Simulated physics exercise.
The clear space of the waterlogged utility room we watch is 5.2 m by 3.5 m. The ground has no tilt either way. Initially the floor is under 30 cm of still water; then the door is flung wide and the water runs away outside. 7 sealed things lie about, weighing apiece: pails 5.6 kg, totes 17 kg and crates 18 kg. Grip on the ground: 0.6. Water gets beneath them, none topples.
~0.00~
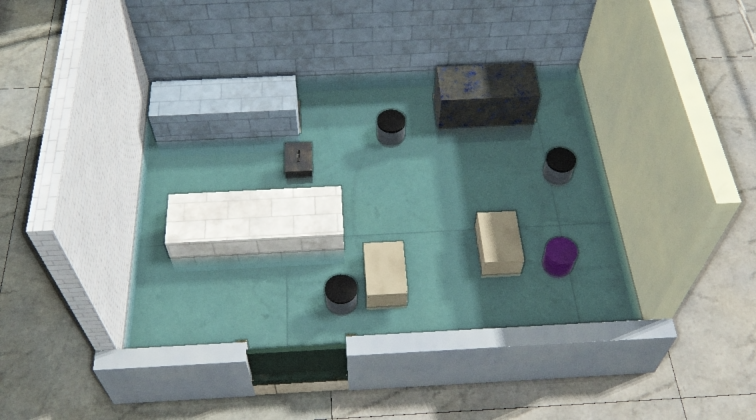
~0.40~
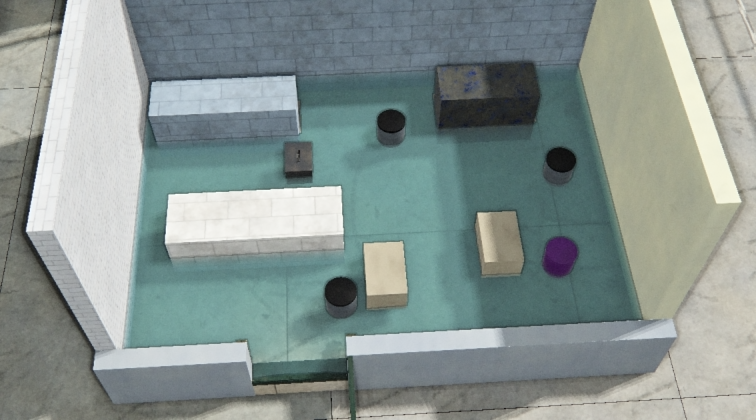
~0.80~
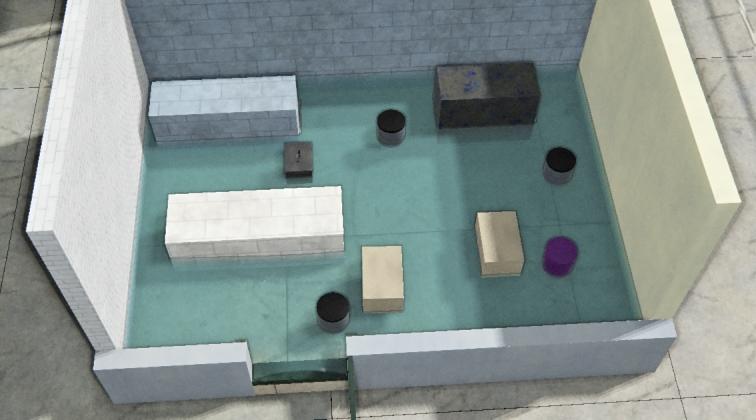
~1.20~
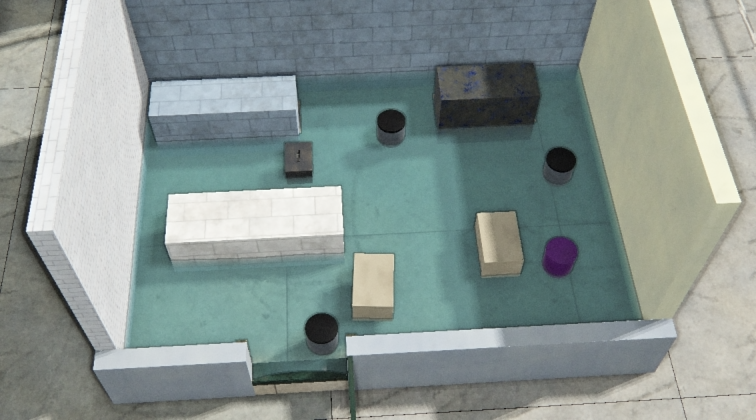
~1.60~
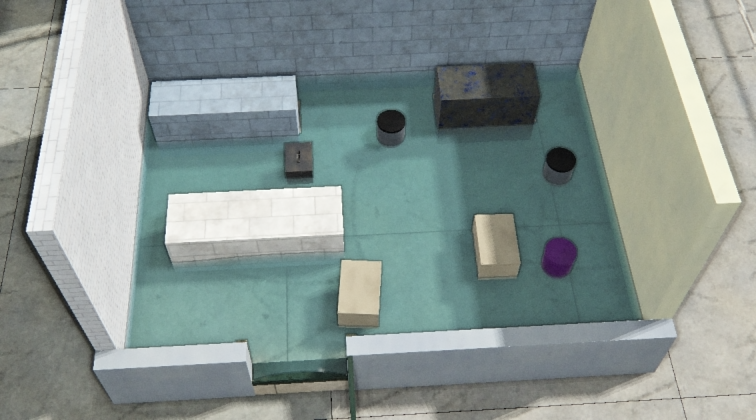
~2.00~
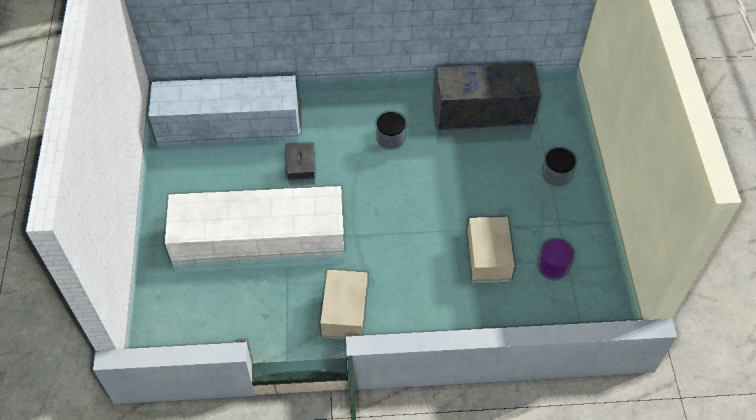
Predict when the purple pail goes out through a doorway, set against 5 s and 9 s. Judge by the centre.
It goes out after 9 s, or not at all.
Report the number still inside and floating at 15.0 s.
At that instant the tally stands at 4.
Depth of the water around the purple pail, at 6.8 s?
Roughly 23 cm deep.
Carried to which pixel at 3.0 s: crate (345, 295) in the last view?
Roughly (302, 360) in the same view.
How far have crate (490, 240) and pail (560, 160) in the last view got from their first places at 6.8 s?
First: 100 cm. Second: 30 cm.
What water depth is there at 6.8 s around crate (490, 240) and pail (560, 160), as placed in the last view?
First about 23 cm, second about 23 cm.
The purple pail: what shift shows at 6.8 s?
Shift by then: About 50 cm.
After 3.0 s the purple pail is near (547, 259), 0.2 m from its start, afloat; 1 of 7 are out; 6 afloat.
After 6.8 s the purple pail is near (522, 275), 0.5 m from its start, afloat; 2 of 7 are out; 5 afloat.
After 11.0 s the purple pail is near (476, 291), 1.0 m from its start, afloat; 3 of 7 are out; 4 afloat.
After 15.0 s the purple pail is near (414, 313), 1.6 m from its start, afloat; 3 of 7 are out; 4 afloat.
